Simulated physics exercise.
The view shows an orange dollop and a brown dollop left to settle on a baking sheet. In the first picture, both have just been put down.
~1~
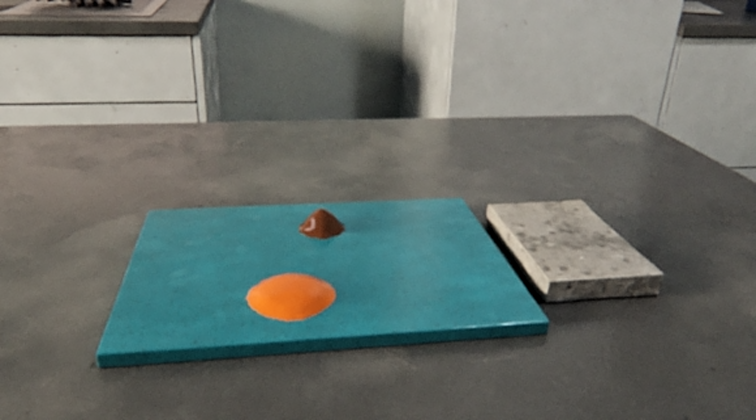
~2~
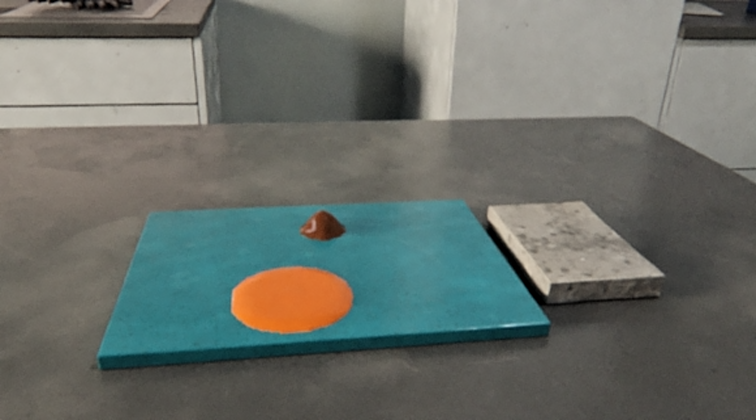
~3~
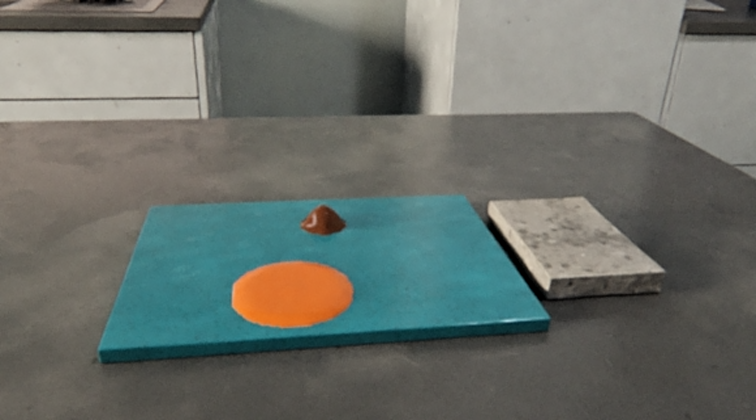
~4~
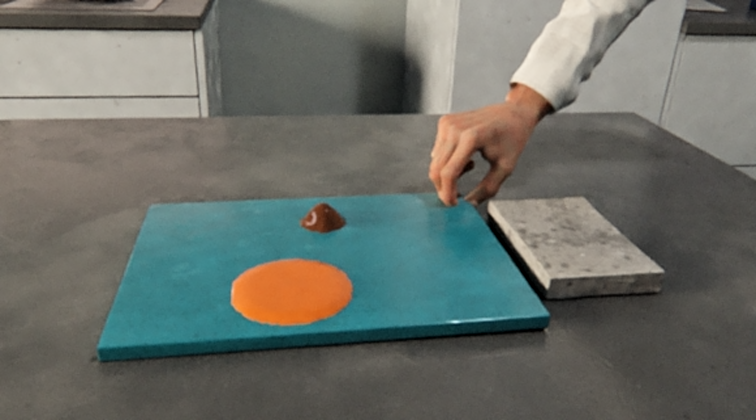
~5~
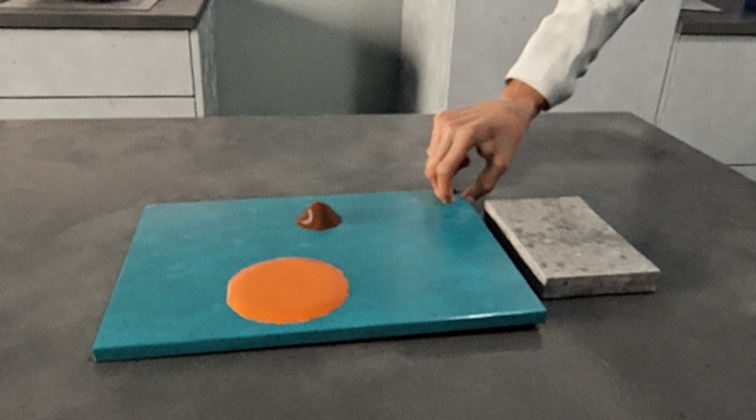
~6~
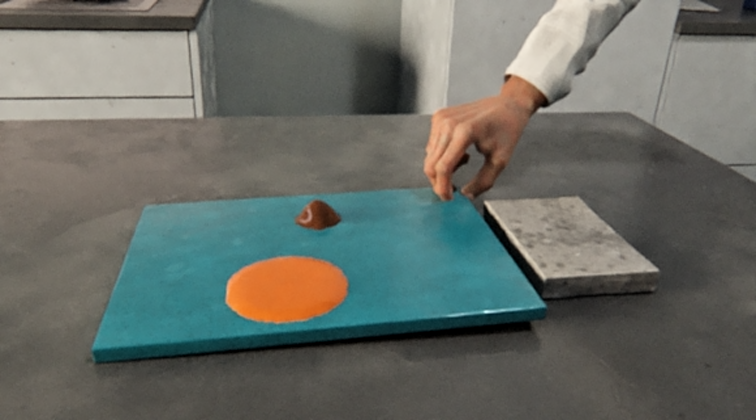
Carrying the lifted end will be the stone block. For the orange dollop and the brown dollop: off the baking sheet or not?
In the end the orange dollop is held back; meanwhile the brown dollop is held back.
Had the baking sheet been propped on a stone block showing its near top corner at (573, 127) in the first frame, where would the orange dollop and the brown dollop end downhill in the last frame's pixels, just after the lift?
About (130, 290) and (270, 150).
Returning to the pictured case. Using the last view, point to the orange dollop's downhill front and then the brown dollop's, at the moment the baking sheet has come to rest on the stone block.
(231, 285) and (301, 212).
Next, slope about 4°; the orange dollop has not moved; the brown dollop has not moved.
After that, the orange dollop has not moved; the brown dollop has not moved.
Finally, slope about 4°; the orange dollop has not moved; the brown dollop has not moved.
